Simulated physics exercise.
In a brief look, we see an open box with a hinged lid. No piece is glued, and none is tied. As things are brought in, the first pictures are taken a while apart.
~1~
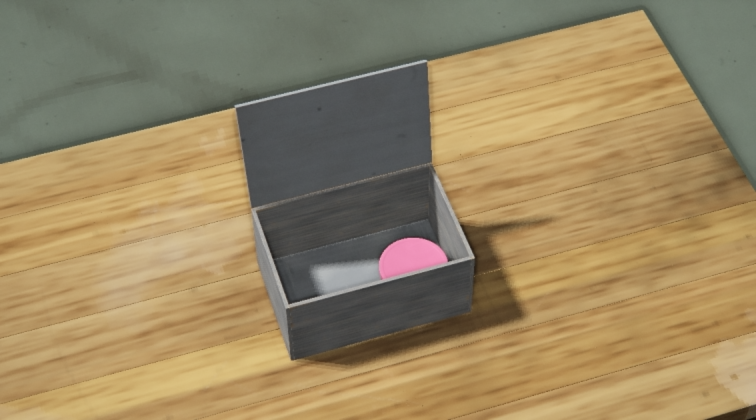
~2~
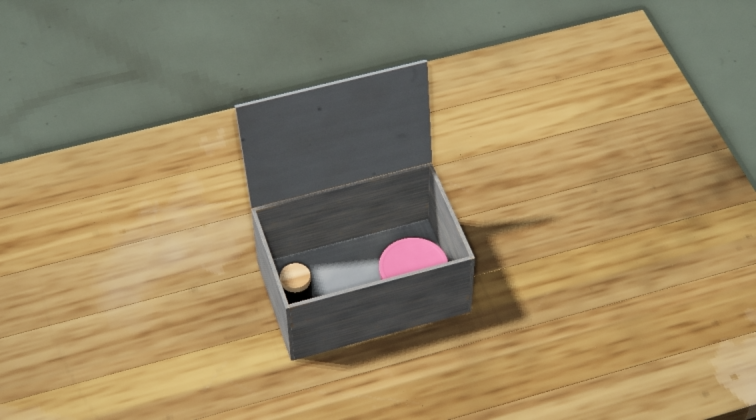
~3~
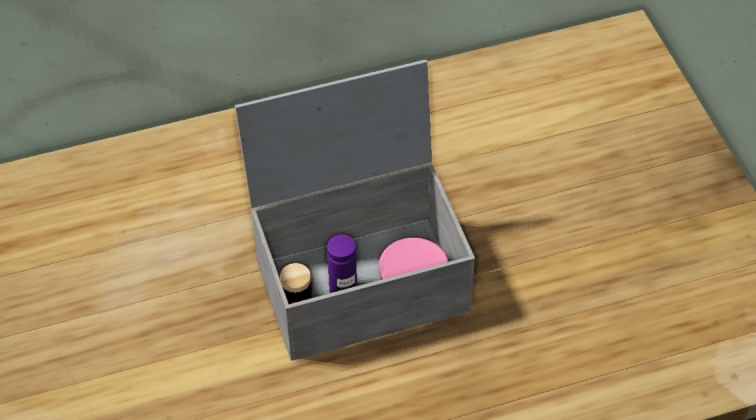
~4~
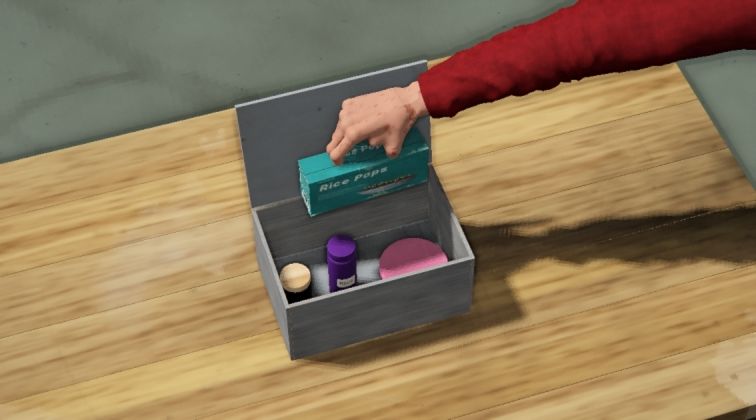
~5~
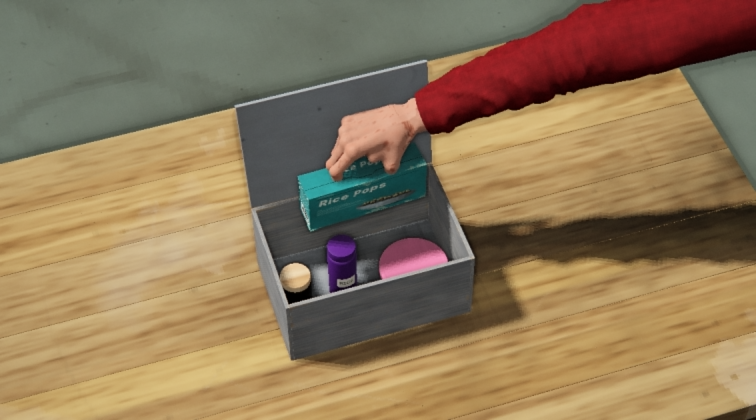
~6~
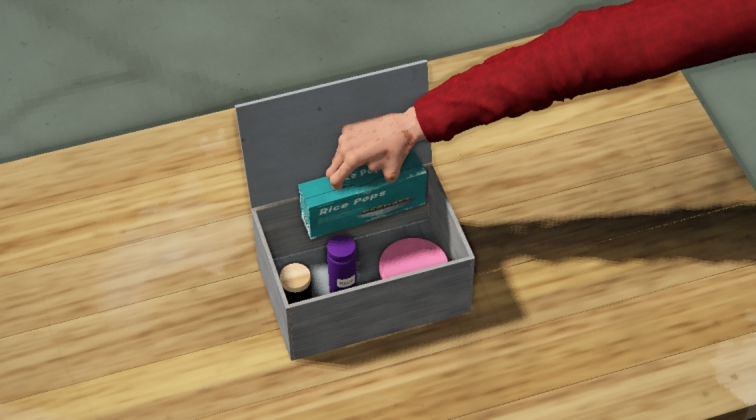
A hand lowers a turquoise carton into an open gray box holding other items.
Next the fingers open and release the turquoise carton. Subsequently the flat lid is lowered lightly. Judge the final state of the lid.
I expect the box to be lidded.
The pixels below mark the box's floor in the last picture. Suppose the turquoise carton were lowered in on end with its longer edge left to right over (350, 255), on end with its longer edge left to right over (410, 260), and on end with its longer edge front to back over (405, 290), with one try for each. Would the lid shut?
In case one it remains open, in case two it remains open and in case three it remains open.
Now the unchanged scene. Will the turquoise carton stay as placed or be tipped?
The turquoise carton stays as it was set.
Then, 0.90 s later than the last frame, lid starting down; turquoise carton moved about its own width near (364, 241).
Then, 1.60 s later than the last frame, lid 59° above the rim; turquoise carton moved about its own width near (364, 241).
Then, 2.10 s later than the last frame, lid 18° above the rim; turquoise carton moved about its own width near (364, 241).
When it is over, lid shut; moved from the start, turquoise carton; the other 3 as before. End places, in pixels of the last picture, turquoise carton near (364, 241).
